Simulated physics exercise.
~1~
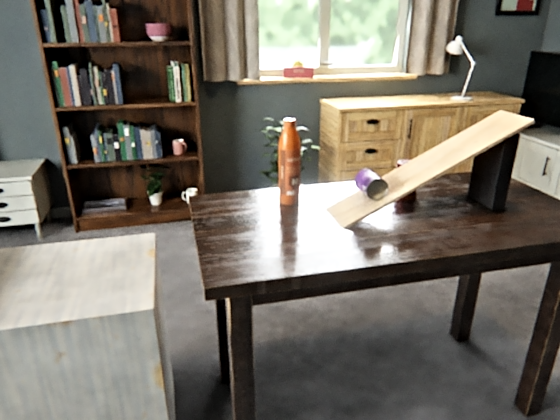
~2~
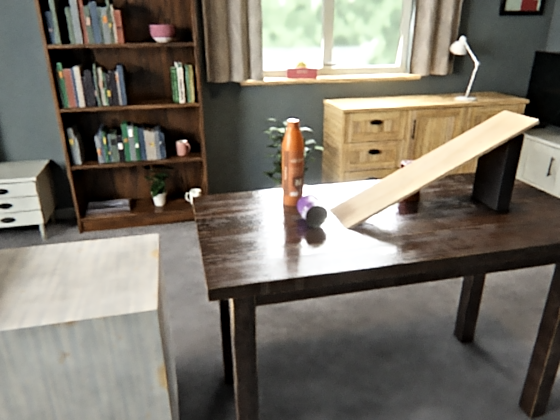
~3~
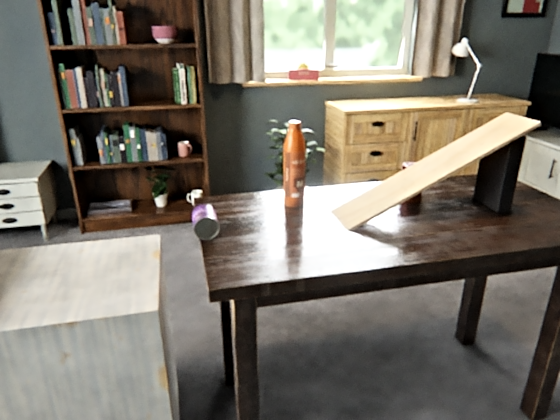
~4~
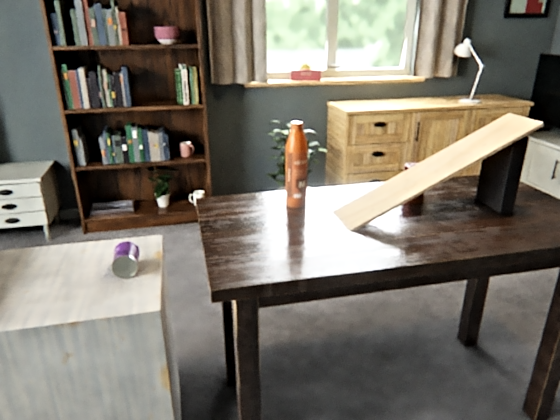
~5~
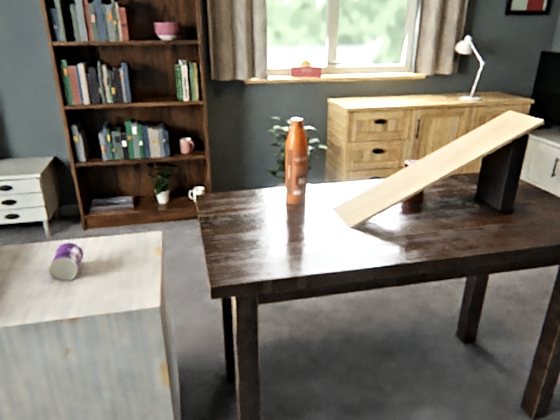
A purple tin rolls down a wooden ramp on a dark table, passes in front of an orange bottle and leaves the table's left edge, then lands on a lower pale cabinet across the gap, where it rolls further left and remains on its side on top.
